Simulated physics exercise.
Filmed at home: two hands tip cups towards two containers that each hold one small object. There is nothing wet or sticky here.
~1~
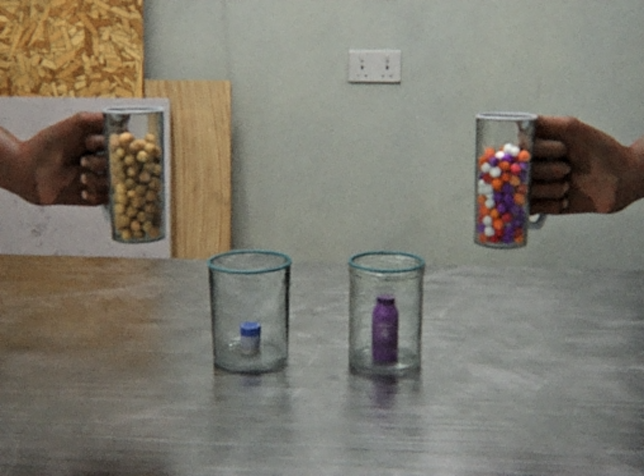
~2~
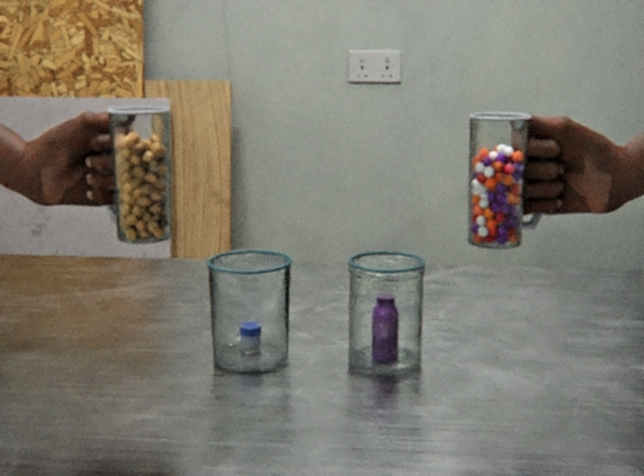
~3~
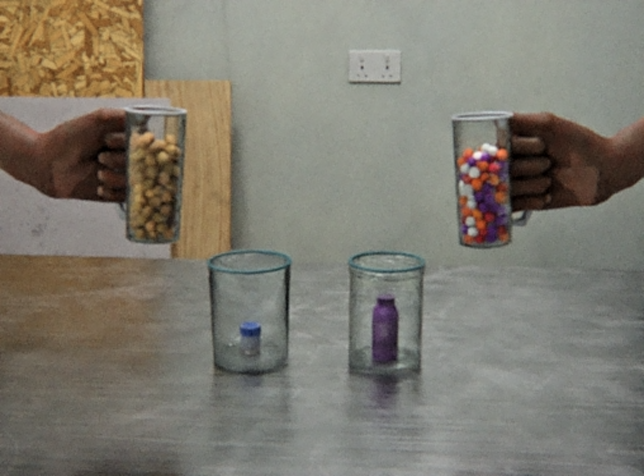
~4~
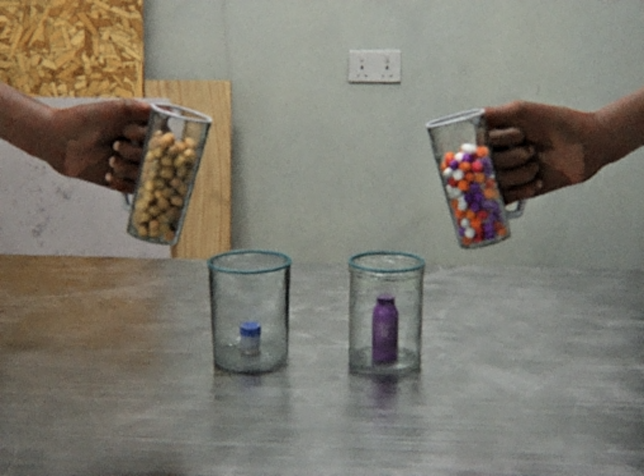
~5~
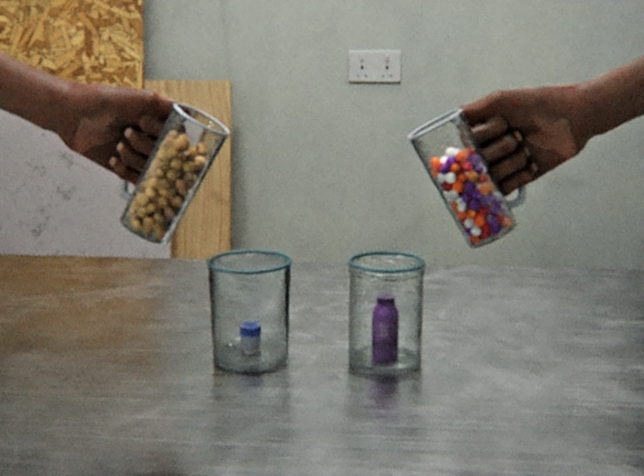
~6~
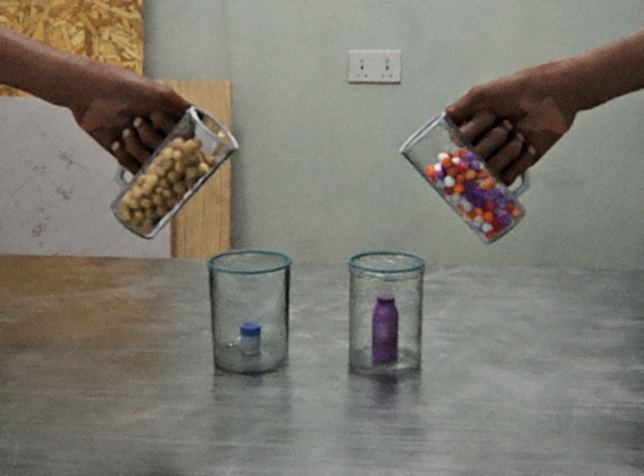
In this clip, two hands holding clear cups, one of wooden beads and one of colourful plastic beads, move inward and tilt them towards two glass containers on a table, each holding one small object.
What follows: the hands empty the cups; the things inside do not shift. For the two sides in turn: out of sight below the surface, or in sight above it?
In order: Left: Tip goes below; right: Tip stays above.
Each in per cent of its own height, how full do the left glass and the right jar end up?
I'd put the left at close to 55 and the right at close to 55.
Then, 0.42 s on from there, left glass empty, all of its cupful still in the cup; right jar empty, all of its cupful still in the cup.
Then, 0.78 s on from there, left glass nearly empty, near two thirds of its cupful still in the cup; right jar nearly empty, near two thirds of its cupful still in the cup.
Then, 1.10 s on from there, left glass half full, none of its cupful still in the cup; right jar a third full, none of its cupful still in the cup, one piece on the counter.
In the end, left glass half full (surface near (250, 303)), nothing beside it; right jar half full (surface near (386, 304)), one piece on the counter; the left thing is covered; the right thing is still showing.
